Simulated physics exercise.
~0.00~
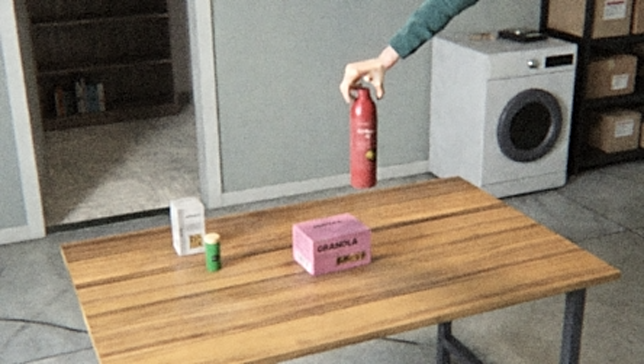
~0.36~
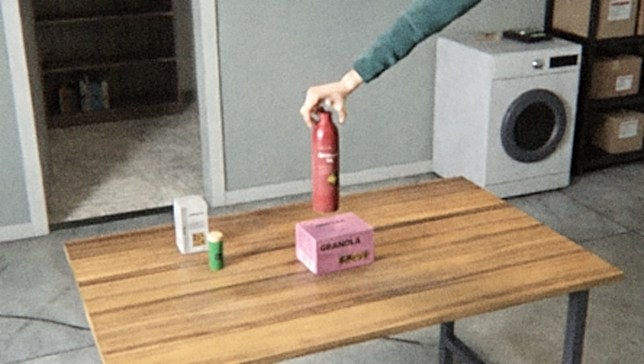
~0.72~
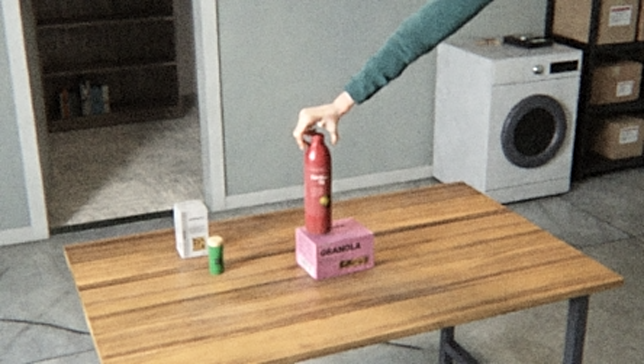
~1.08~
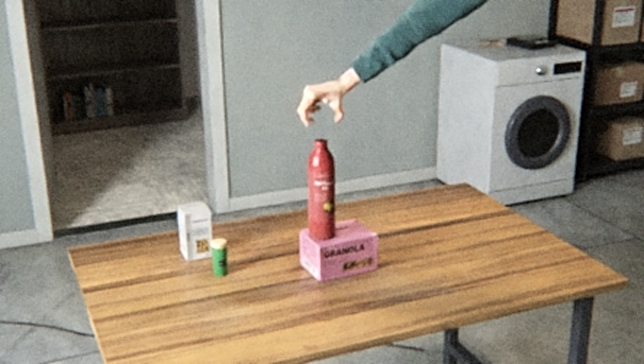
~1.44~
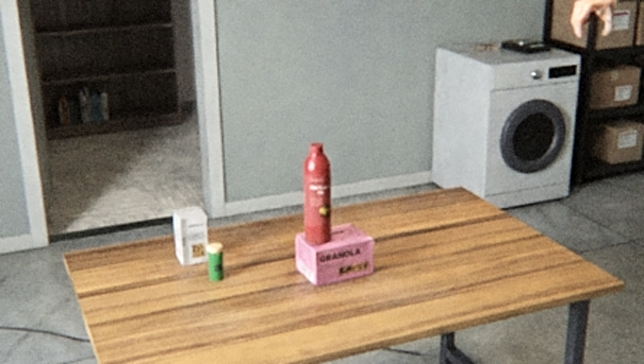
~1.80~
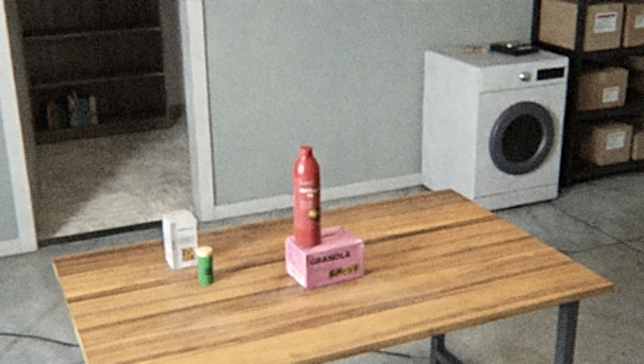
In a room with a washing machine and shelves, a hand lowers a red bottle upright onto a pink granola box on a wooden table, beside a white carton and green shaker. The hand lets go and withdraws, and the bottle stays standing on the box.
